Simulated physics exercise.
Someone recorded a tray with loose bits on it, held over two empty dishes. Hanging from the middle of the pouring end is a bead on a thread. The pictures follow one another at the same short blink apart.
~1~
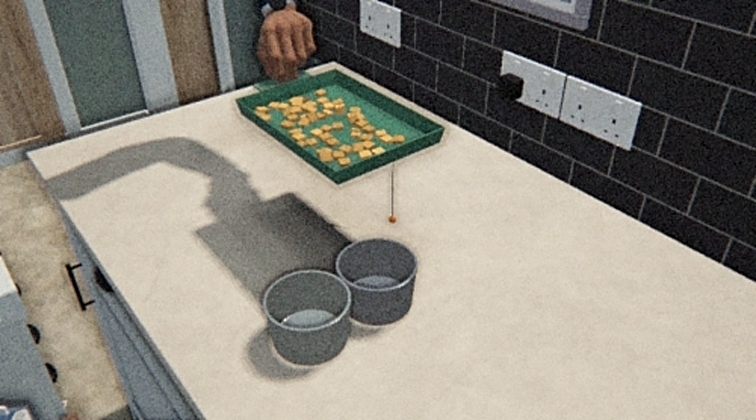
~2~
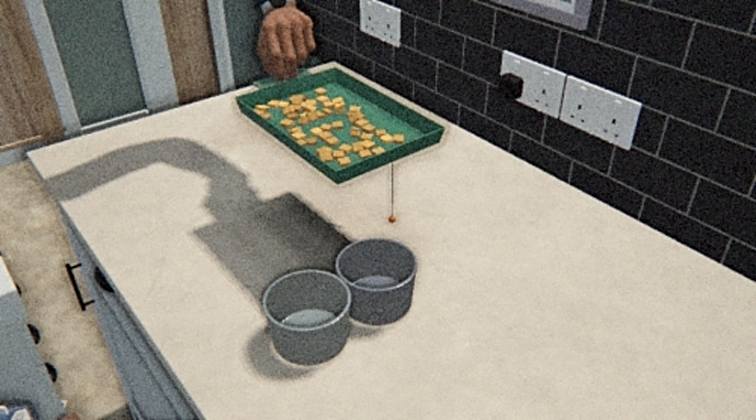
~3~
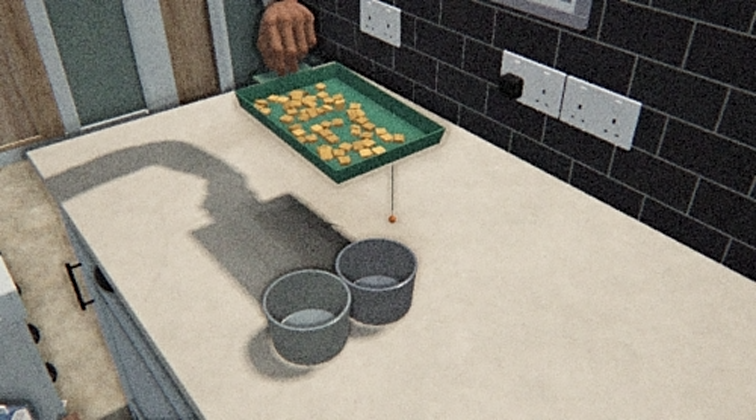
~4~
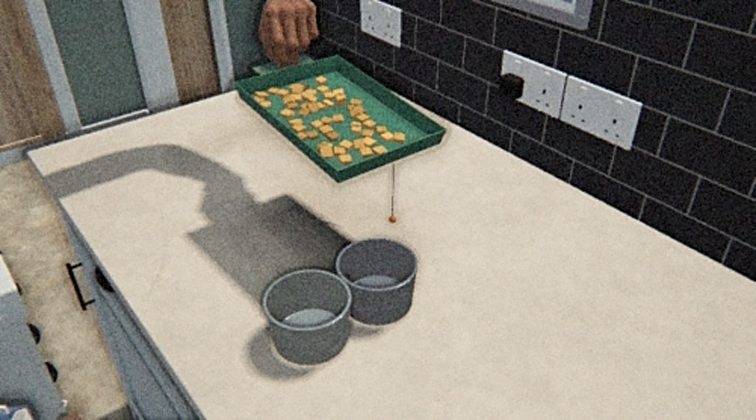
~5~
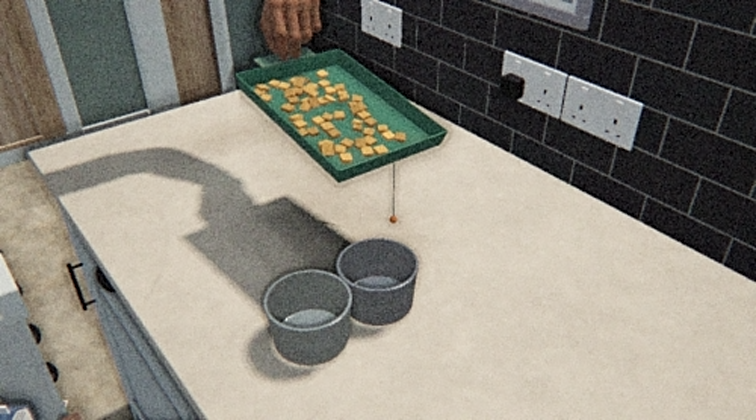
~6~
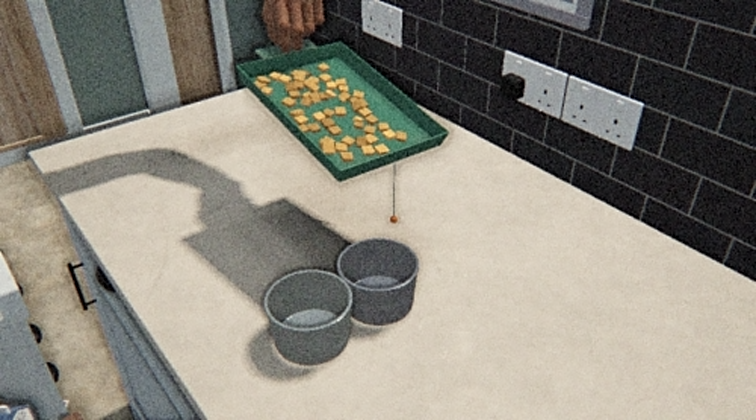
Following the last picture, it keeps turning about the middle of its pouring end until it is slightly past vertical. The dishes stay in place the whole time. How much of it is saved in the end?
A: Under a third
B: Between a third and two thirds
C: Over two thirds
Option A: Under a third.
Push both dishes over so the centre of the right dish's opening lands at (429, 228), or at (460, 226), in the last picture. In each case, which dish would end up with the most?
The one on the right side, then the one on the right side.
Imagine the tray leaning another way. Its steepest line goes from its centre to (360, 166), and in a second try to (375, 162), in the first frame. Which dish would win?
Result 1: The right-hand one; result 2: The right-hand one.
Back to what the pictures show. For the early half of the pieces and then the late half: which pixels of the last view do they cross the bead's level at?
I'd place the first part at (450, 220) and the rest at (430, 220).
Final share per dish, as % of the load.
0 per cent goes to the left dish and 10 per cent to the right dish.
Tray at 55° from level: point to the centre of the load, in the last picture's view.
The load's middle is around (391, 125).
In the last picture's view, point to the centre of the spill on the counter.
Those pieces end up centred close to (453, 267).
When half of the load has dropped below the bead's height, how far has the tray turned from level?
Angle: Close to 105°.
Shortly afterwards, tray tipped steeply; the whole lot on the tray.
Next, tray tipped right over; all but a few on the tray; only a few outside both.
Some moments later, tray tipped past a quarter turn; a little in the right dish; all but a few outside both.
In the end, tray tipped past a quarter turn; none at all in the left dish; a little in the right dish; all but a few outside both.
